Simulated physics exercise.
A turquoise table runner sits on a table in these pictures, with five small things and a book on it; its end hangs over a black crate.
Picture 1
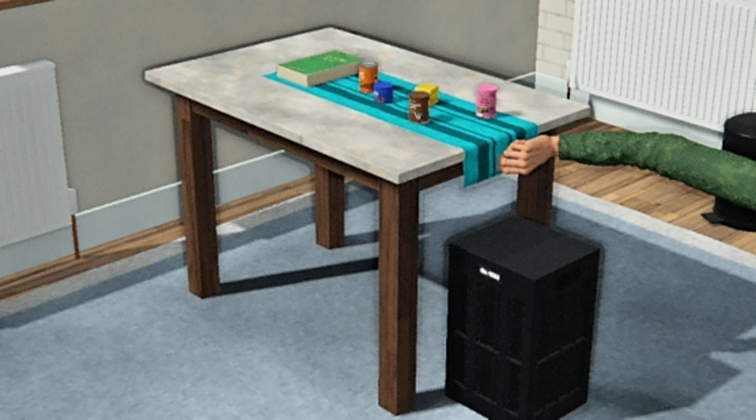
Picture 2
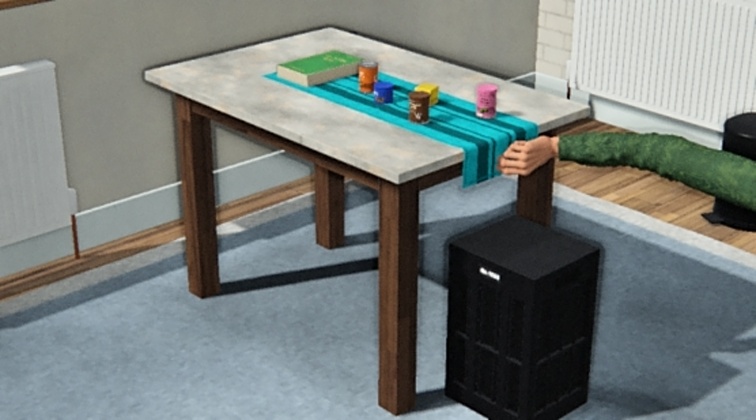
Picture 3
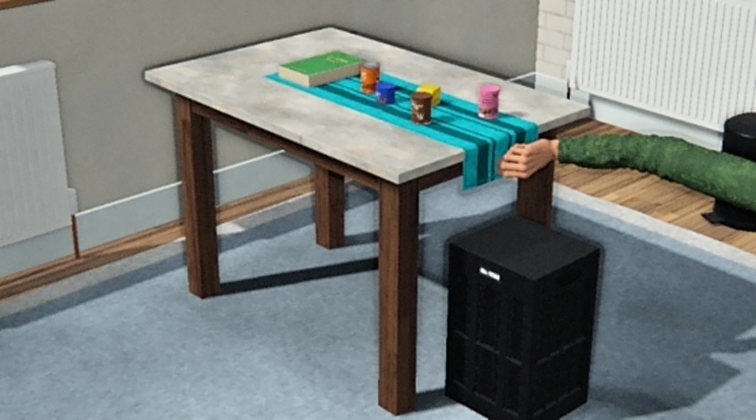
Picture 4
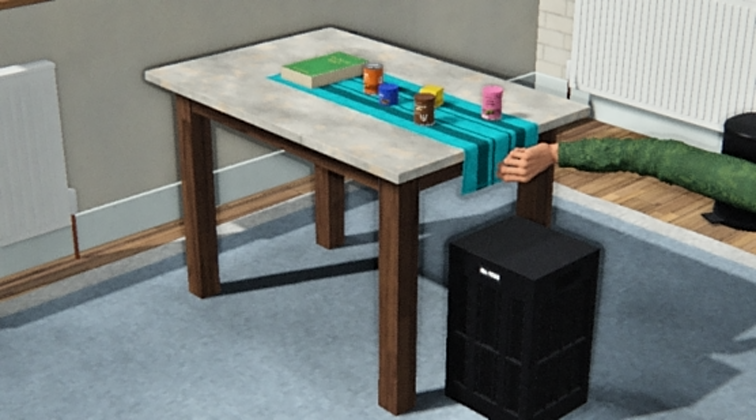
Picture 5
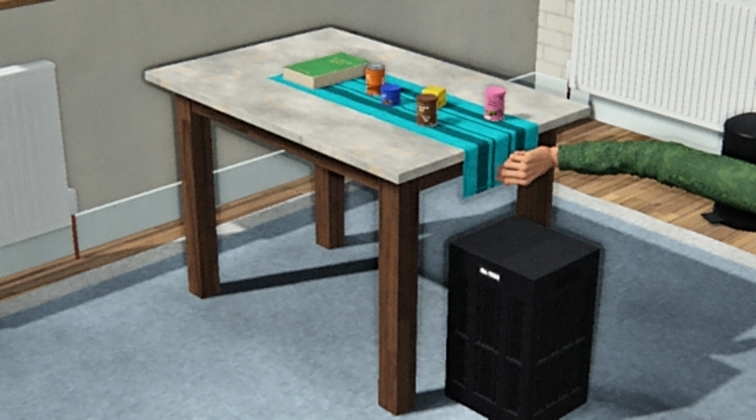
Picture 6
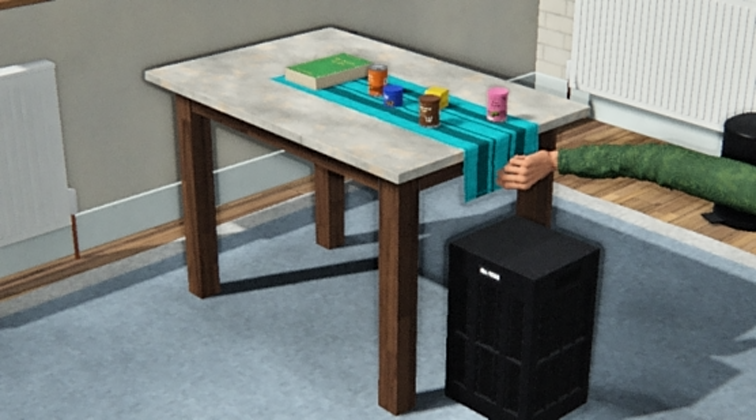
The clip shows a hand in a green sleeve gripping the overhanging end of a turquoise runner and drawing it slightly downward above a black crate, while the book and five small items on it shift slightly right together.
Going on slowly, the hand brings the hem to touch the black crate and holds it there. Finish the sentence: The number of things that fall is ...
The number of things that fall is one.
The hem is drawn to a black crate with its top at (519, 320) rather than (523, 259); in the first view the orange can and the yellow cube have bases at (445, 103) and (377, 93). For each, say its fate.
Result: Orange can gone, yellow cube still there.
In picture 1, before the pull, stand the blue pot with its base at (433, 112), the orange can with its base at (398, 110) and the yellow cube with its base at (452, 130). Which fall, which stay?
You'd see the blue pot hang on, the orange can hang on and the yellow cube go down.
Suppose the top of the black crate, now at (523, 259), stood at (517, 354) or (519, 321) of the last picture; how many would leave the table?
It comes to 4 and 3 over the edge.
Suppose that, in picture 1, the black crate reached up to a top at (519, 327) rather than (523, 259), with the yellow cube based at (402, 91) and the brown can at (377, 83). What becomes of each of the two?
Observed: Yellow cube remains seated; brown can remains seated.
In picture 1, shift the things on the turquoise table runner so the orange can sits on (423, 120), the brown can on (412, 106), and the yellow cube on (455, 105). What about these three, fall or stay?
Orange can: Still up. Brown can: Still up. Yellow cube: Still up.
Soon after, hem near (500, 202); all still up.
After that, hem on the crate; pink can gone.
In the end, hem on the crate; pink can gone. The table loses one.
